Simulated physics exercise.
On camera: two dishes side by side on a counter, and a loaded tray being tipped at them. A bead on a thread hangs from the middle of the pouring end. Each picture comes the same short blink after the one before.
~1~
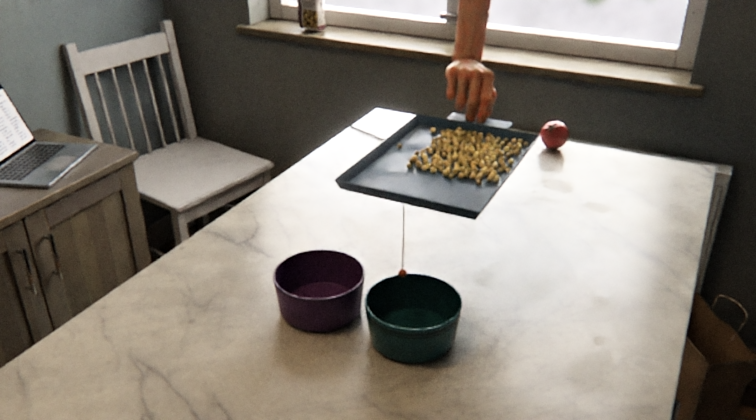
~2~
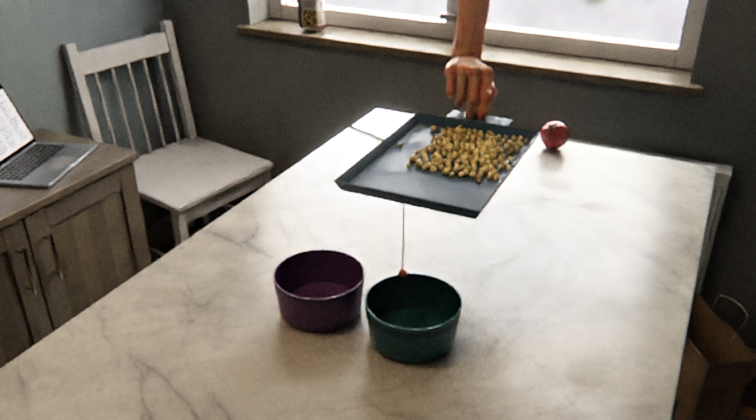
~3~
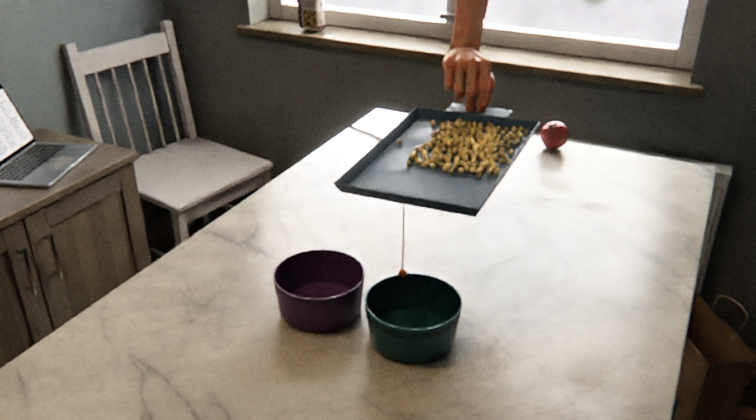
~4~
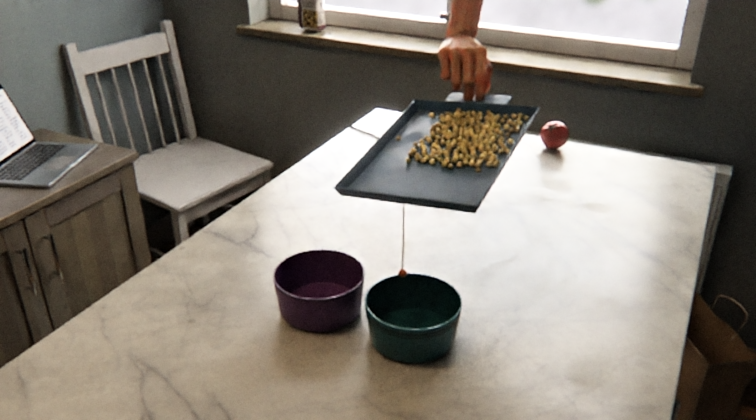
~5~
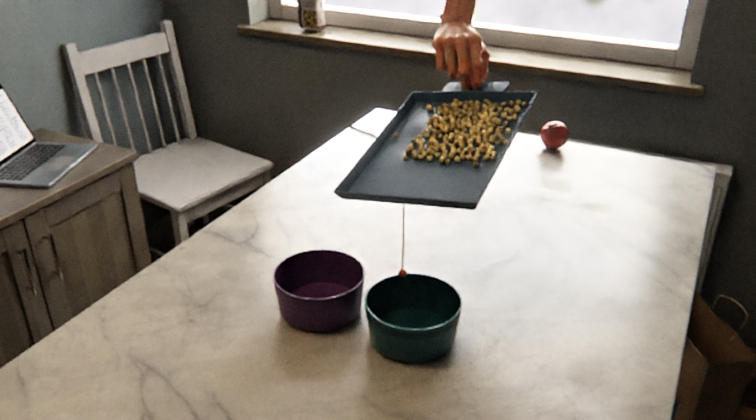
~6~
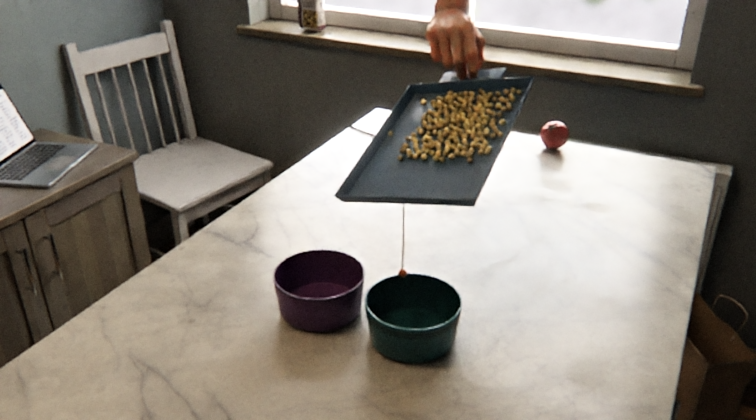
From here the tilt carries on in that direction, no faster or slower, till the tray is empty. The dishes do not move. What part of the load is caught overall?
Together they catch the larger part.
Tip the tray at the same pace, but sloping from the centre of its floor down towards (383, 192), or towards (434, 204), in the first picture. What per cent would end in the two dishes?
In turn 80 and 40 in a hundred.
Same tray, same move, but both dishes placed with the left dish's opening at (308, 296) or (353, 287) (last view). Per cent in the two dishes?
The first gives 60 %, the second 60 %.
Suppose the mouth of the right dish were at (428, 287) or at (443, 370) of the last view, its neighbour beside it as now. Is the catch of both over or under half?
First most of it, then below a half.
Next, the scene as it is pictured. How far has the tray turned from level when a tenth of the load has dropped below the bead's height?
Roughly 60°.
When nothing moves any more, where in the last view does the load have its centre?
Around (317, 305).
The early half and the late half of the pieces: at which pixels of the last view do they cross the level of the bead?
At about (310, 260), then at (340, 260).
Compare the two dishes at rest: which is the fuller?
It is left.
Shortly afterwards, tray tipped steeply; near a quarter on the tray; near two thirds in the left dish; a little in the air.
Next, tray tipped past a quarter turn; all but a few in the left dish; only a few outside both; only a few in the air.
Some moments later, tray tipped past a quarter turn; all but a few in the left dish; only a few outside both.
In the end, tray tipped past a quarter turn; none at all in the right dish; all but a few in the left dish; only a few outside both.
